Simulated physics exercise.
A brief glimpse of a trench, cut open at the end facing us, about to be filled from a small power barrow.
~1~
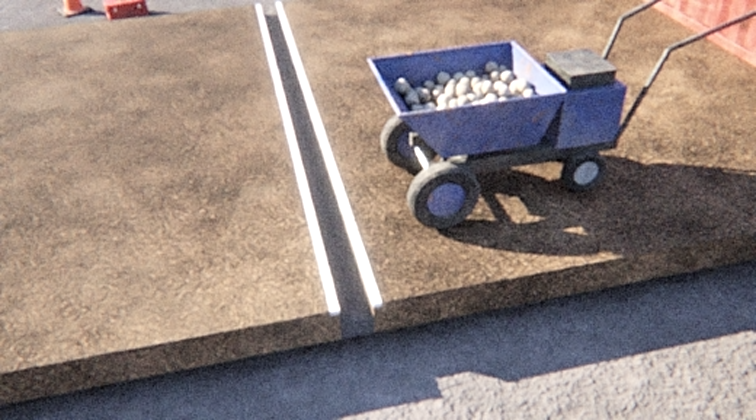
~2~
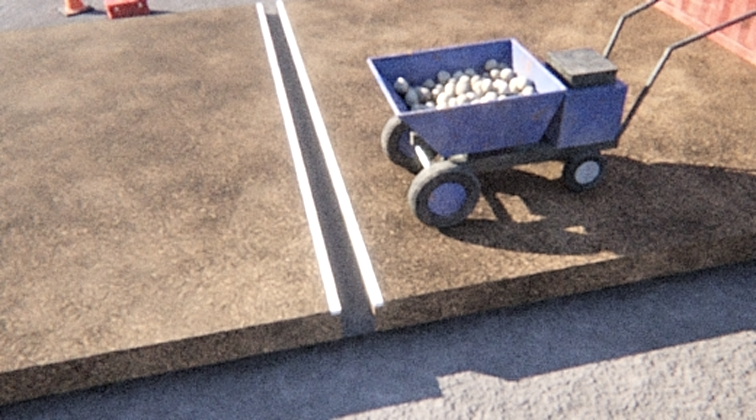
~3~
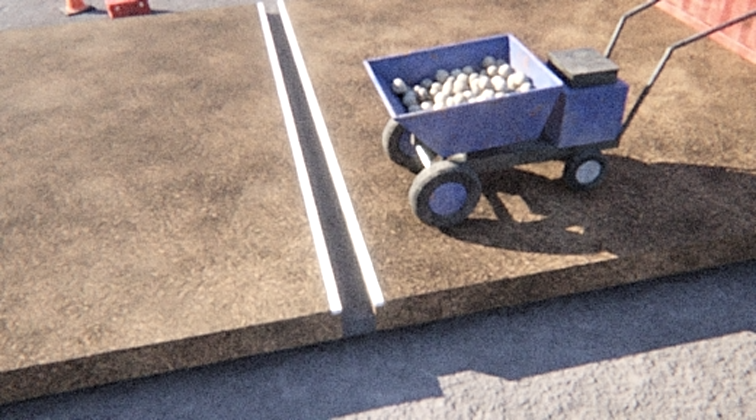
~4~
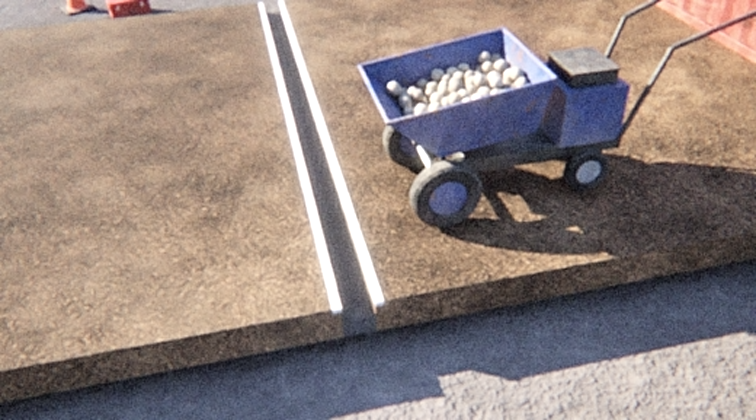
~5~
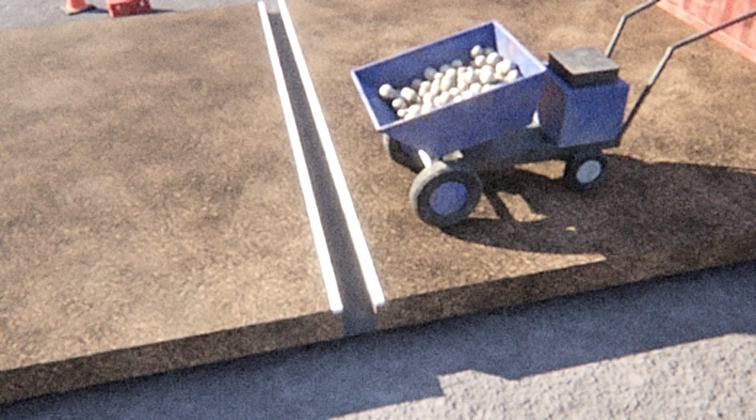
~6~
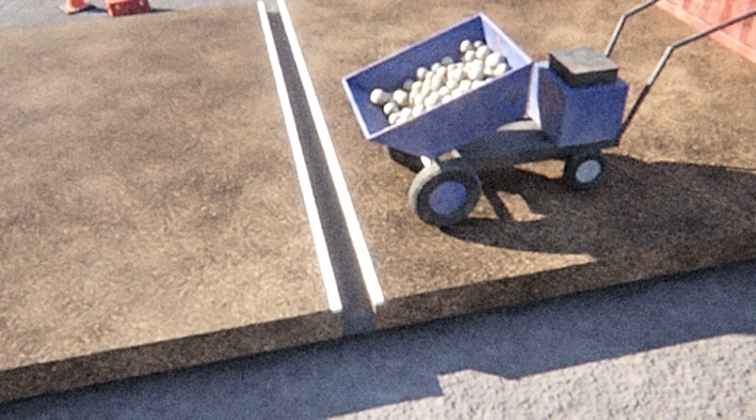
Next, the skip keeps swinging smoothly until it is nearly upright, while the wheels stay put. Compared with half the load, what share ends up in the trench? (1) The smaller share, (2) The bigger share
Option 1: The smaller share.
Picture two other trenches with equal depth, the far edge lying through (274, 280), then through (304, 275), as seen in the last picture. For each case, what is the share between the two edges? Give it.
You'd get 90 in a hundred the first time and 60 in a hundred the second.
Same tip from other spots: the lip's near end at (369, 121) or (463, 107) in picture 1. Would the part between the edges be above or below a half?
So the first stop would give short of the halfway mark, while the second would give short of the halfway mark.
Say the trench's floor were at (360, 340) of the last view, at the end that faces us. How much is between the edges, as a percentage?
Something like 40 %.
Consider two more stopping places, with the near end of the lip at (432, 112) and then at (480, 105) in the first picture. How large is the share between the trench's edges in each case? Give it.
40 and 30 percent, in that order.
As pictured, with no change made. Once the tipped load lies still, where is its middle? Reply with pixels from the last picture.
Near (289, 209).
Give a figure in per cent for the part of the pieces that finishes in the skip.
Roughly 15 percent.
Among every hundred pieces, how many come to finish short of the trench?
Close to 0 per cent.
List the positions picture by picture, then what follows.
In the first frame, lip of the skip near (401, 116), level; top of the load near (478, 97), river pebbles; first edge of the trench near (365, 266); far edge near (326, 273), the trench under half as wide as the skip, and about half as deep as wide.
In the second frame, lip of the skip near (400, 116), level; top of the load near (478, 95).
In the third frame, lip of the skip near (396, 119), tipped barely; top of the load near (487, 93).
In the fourth frame, lip of the skip near (389, 124), tipped a little; top of the load near (483, 90).
In the fifth frame, lip of the skip near (380, 130), tipped a little; top of the load near (476, 86).
In the sixth frame, lip of the skip near (370, 139), tipped clearly; top of the load near (489, 78); first edge of the trench near (367, 264); far edge near (327, 271).
Shortly afterwards, skip tipped steeply; the whole lot in the skip.
Next, skip tipped right over; the bulk in the skip; only a few in or heaped over the trench; a little beyond it; only a few falling.
Some moments later, skip tipped right over; near a quarter in the skip; near a quarter in or heaped over the trench; near half beyond it.
In the end, skip tipped right over; a little in the skip; near a quarter in or heaped over the trench; near two thirds beyond it.
